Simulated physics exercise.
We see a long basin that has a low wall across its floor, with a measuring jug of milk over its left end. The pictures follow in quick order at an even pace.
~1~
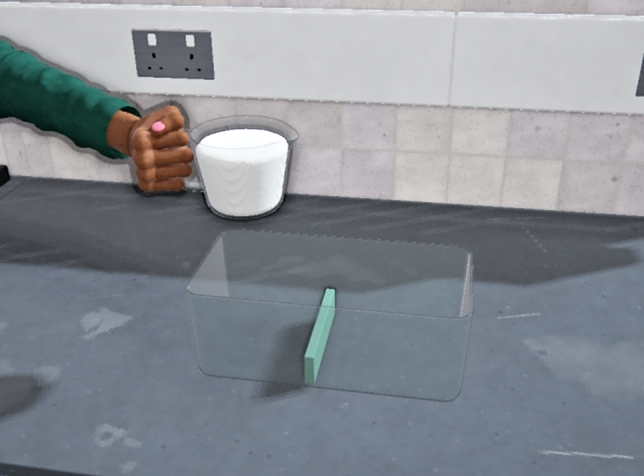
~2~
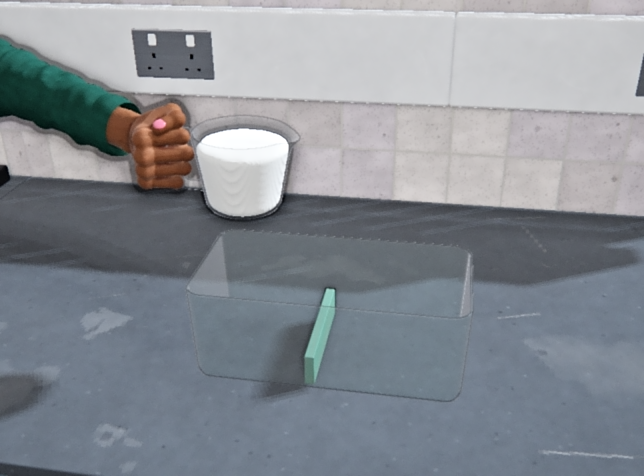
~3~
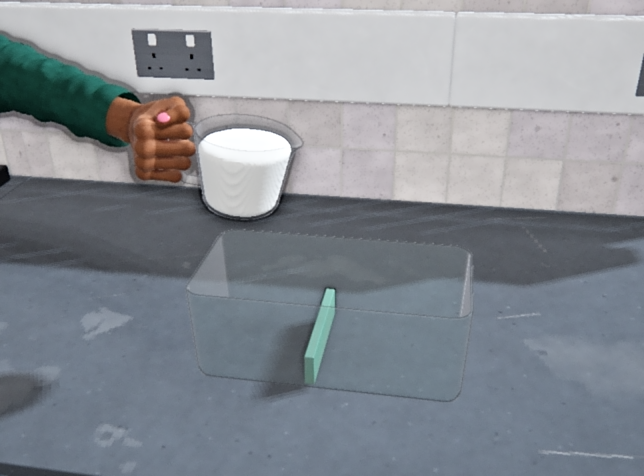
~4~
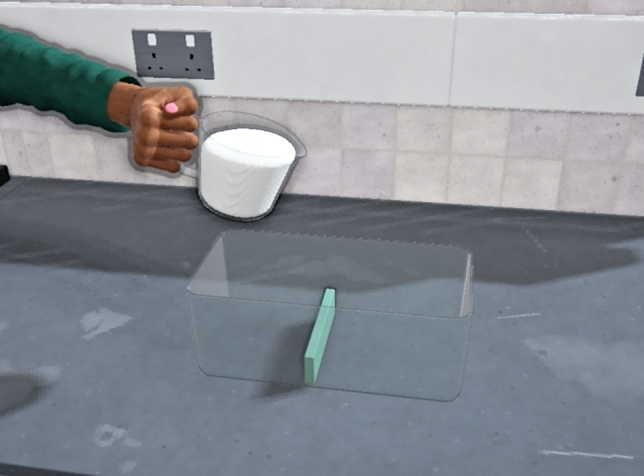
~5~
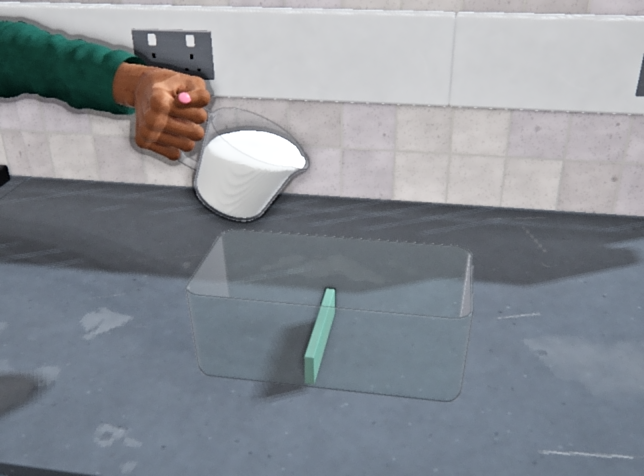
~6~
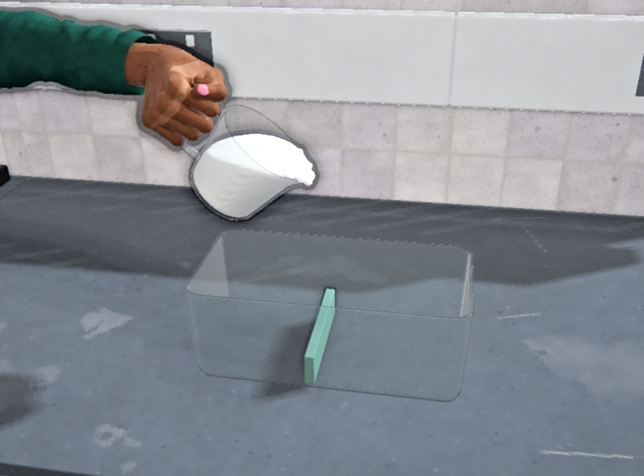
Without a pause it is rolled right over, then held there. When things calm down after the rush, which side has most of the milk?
Most of it is on the right.
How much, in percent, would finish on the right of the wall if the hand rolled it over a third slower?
Close to 75 per cent.
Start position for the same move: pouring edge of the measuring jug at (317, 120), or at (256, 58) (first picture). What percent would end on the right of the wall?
In order, some 85 and 40 percent.
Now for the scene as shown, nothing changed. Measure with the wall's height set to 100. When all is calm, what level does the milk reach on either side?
Left of the wall 20 %, right of the wall 30 %.
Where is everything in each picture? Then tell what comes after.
In the first frame, it leans 0°; its right rim is at (299, 136); the milk meets the walls at (200, 140) and (288, 145); the long basin's rim runs from (205, 260) to (472, 282); the wall's top is at (321, 322).
In the second frame, it leans 2°; its right rim is at (300, 138); the milk meets the walls at (200, 140) and (289, 146).
In the third frame, it leans 7°; its right rim is at (303, 144); the milk meets the walls at (202, 138) and (291, 148).
In the fourth frame, it leans 16°; its right rim is at (307, 153); the milk meets the walls at (207, 138) and (295, 152).
In the fifth frame, it leans 27°; its right rim is at (310, 166); the milk meets the walls at (208, 143) and (303, 157).
In the sixth frame, it leans 41°; its right rim is at (309, 181); the milk meets the walls at (206, 150) and (298, 163); 3 per cent is over the edge.
A moment on, the tilt is 114° and 22 per cent is still to pour, 7 is left of the wall and 44 right of it.
Next, the tilt is 119° and 0 per cent is still to pour, 35 is left of the wall and 61 right of it.
Then the tilt is 119° and 0 per cent is still to pour, 37 is left of the wall and 61 right of it.
Later the tilt is 119° and 0 per cent is still to pour, 36 is left of the wall and 62 right of it.
Finally, 37 per cent lies left of the wall, 61 right of it and 2 outside.
